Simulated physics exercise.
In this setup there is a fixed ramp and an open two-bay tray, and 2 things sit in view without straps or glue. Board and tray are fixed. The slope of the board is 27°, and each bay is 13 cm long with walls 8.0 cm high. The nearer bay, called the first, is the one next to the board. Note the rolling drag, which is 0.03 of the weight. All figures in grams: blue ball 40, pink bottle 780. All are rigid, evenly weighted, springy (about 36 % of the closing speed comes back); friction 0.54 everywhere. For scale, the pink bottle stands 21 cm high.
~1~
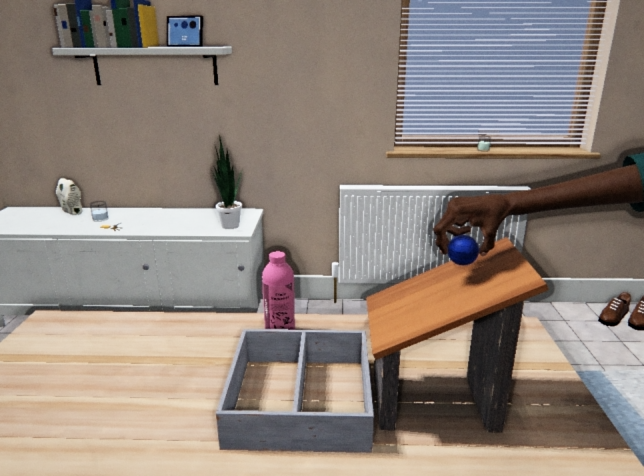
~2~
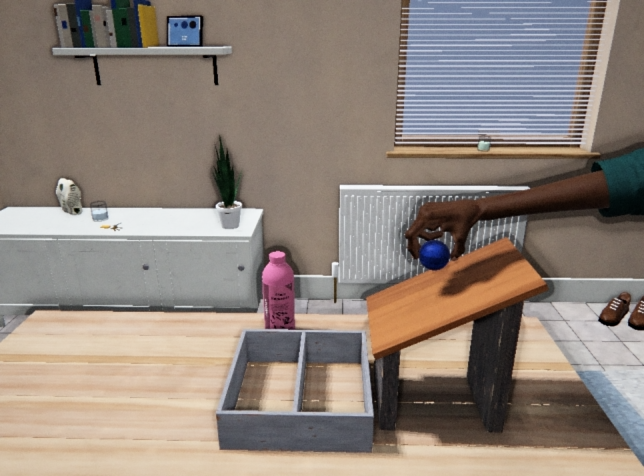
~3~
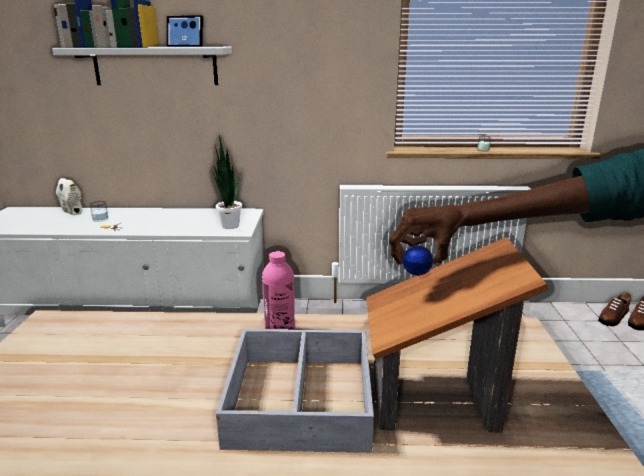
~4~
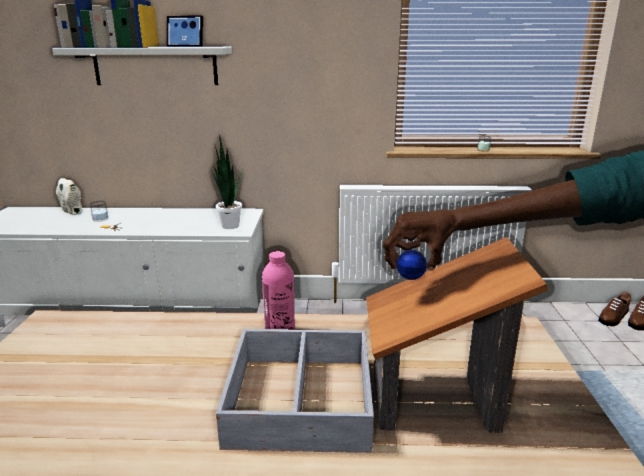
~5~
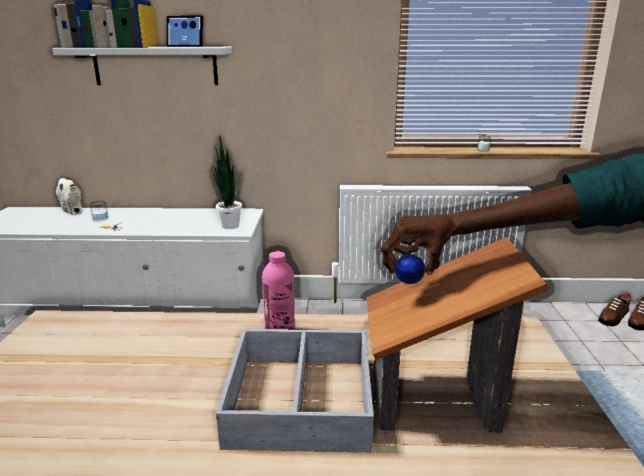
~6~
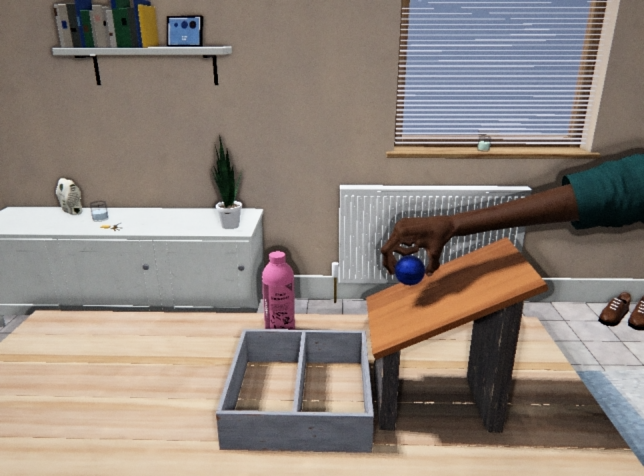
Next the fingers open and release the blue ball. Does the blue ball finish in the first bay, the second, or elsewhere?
The closer bay.
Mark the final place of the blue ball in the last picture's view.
About (345, 390).
Then, 0.30 s after the last picture, blue ball near (369, 309).
Then, 0.40 s after the last picture, blue ball near (331, 341).
Then, 0.60 s after the last picture, it is in the nearer bay; blue ball near (340, 390).
At rest, it is in the nearer bay; pink bottle in place, give or take 4 cm. Seen from the same camera at the end, blue ball near (345, 390).
